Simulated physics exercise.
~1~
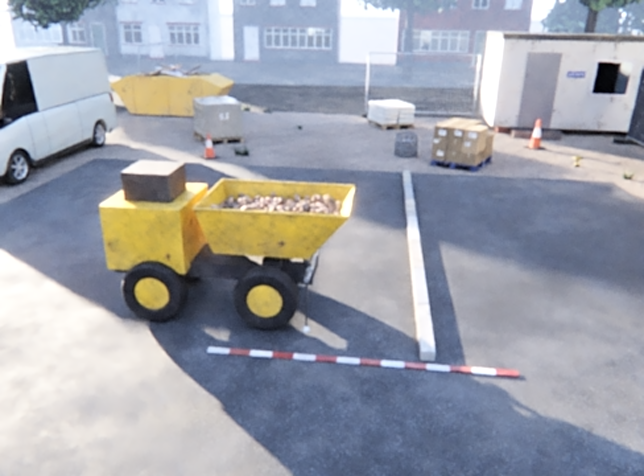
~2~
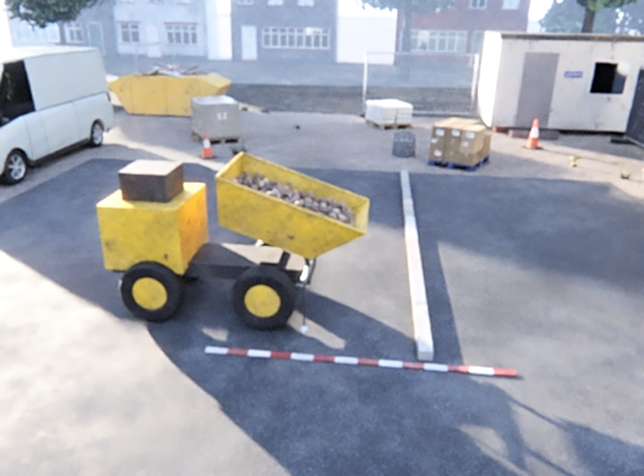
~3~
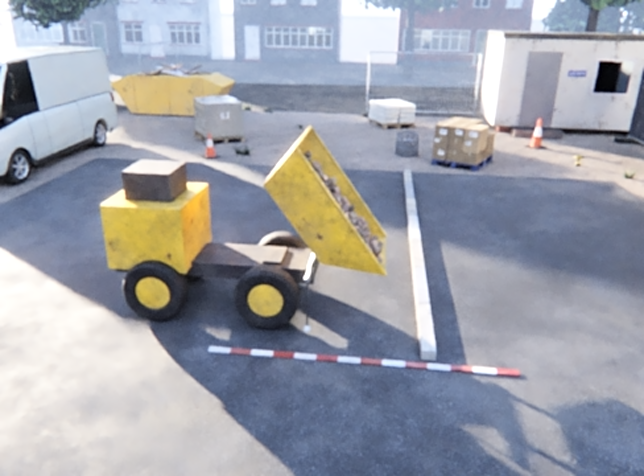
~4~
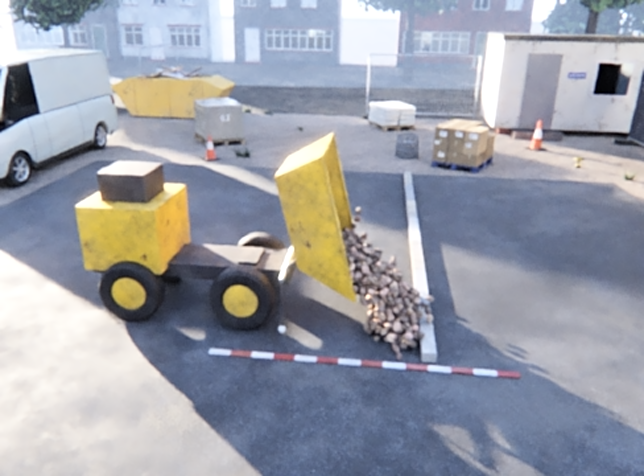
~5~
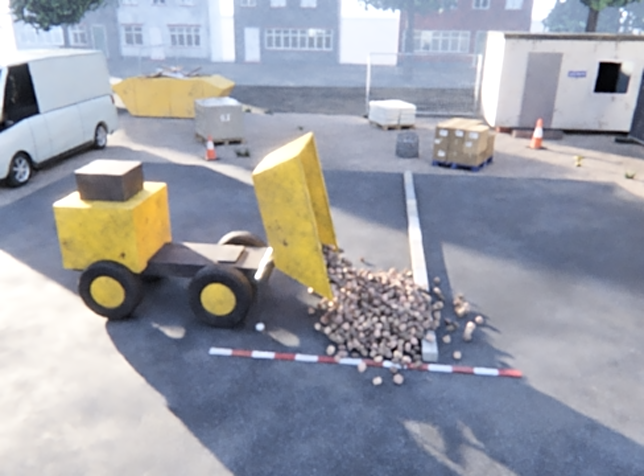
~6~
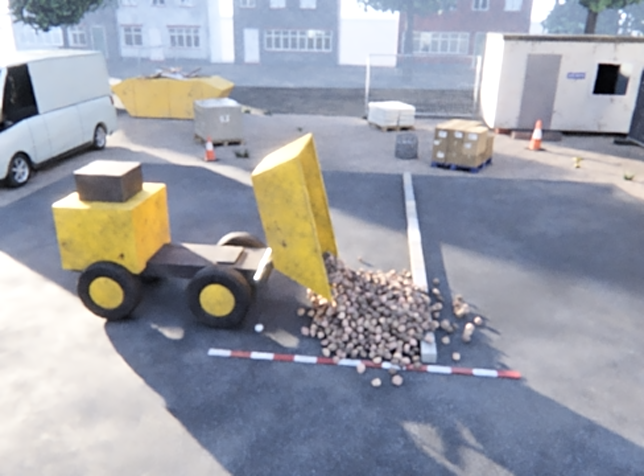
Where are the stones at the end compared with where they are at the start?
At the start the stones sit up in the dumper's yellow body. At the end nearly all of them lie lower and further right, in a heap on the ground against the kerb.
